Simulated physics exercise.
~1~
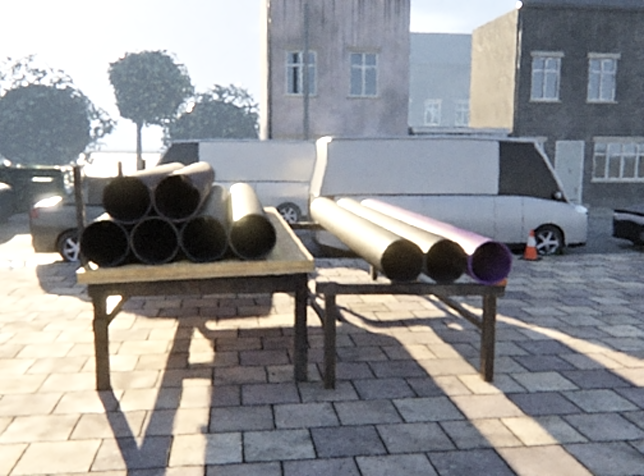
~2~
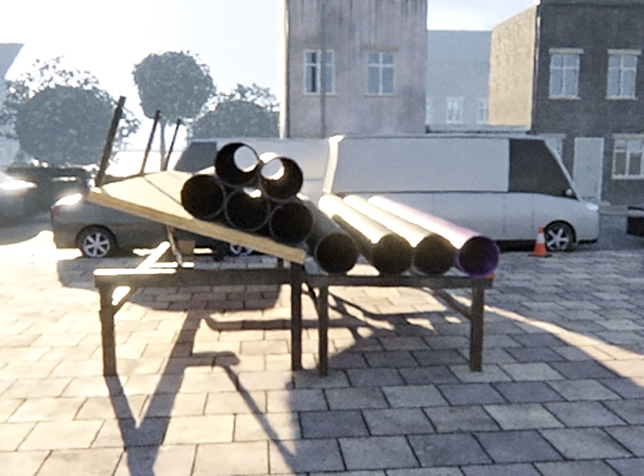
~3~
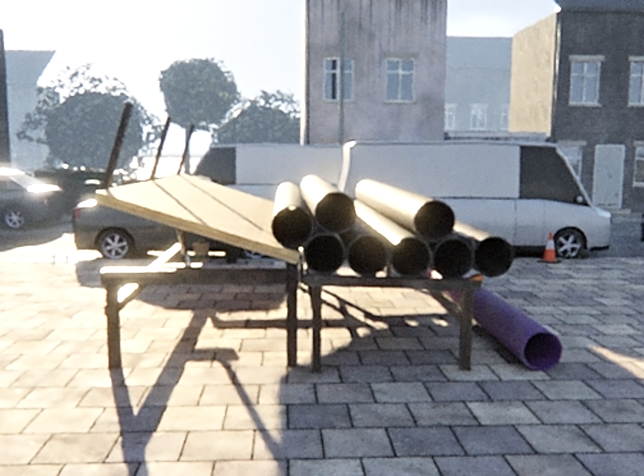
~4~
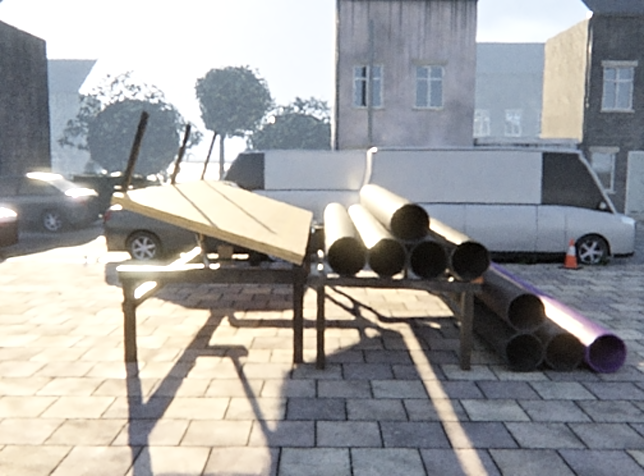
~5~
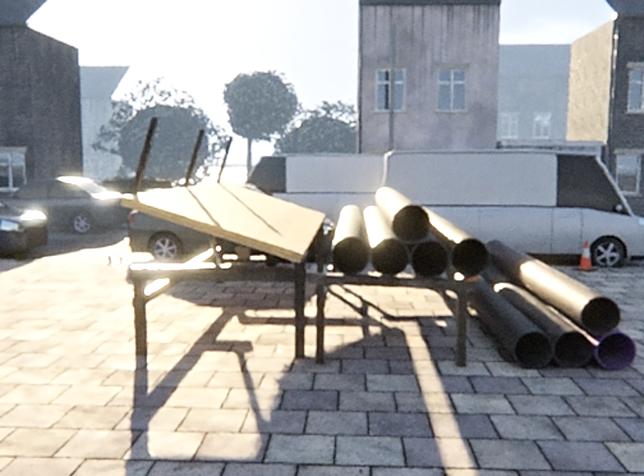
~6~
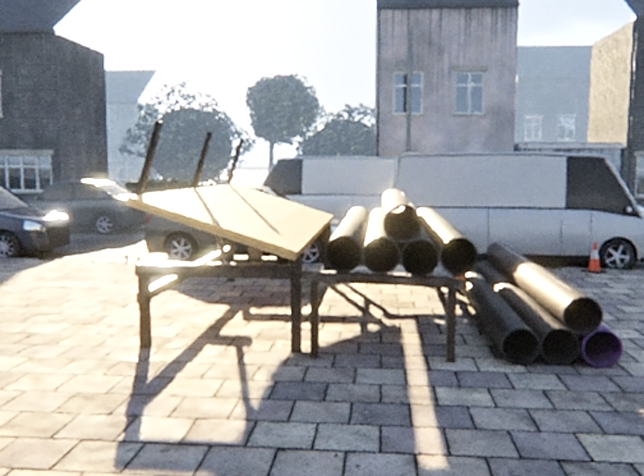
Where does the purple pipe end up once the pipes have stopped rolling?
It ends up down on the paving to the right of the rack, lying beside the other pipes that went over the end.
